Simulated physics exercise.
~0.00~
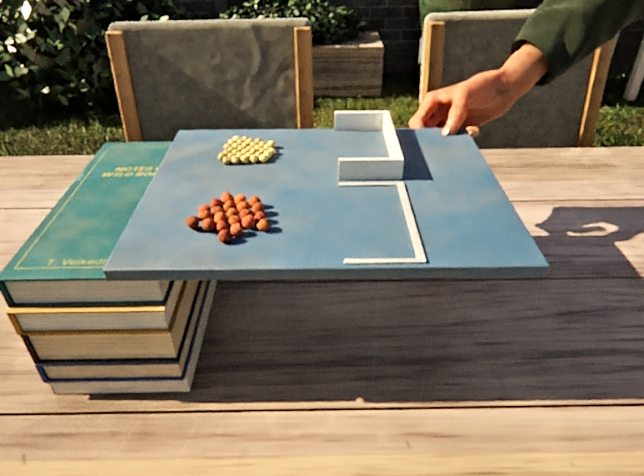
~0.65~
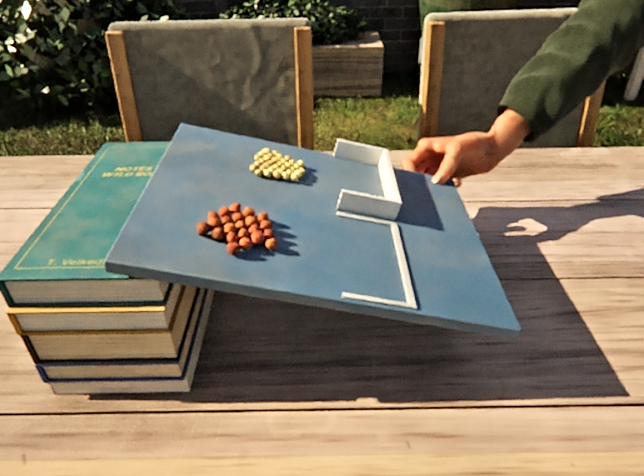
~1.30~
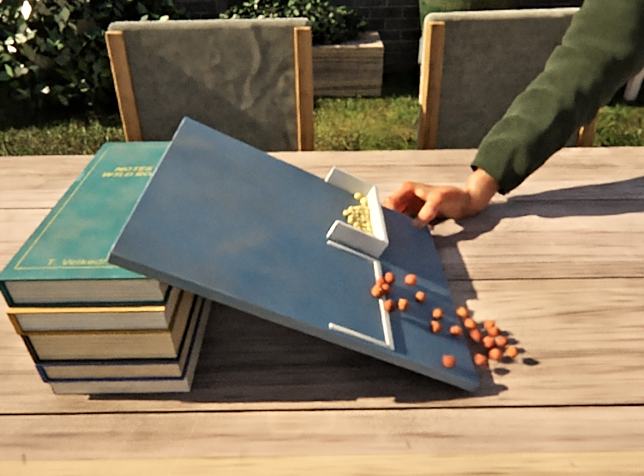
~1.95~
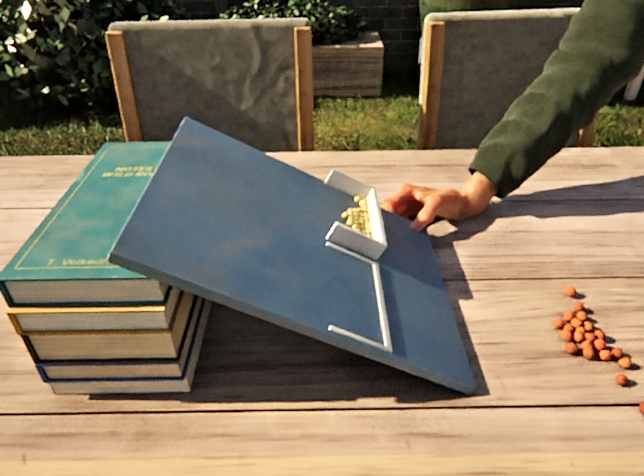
On an outdoor wooden table, a hand lowers the right end of a blue board propped on stacked books until it rests on the tabletop; the reddish balls slide past the nearer white barrier and scatter to the right, while the pale yellow ones gather behind the farther barrier.
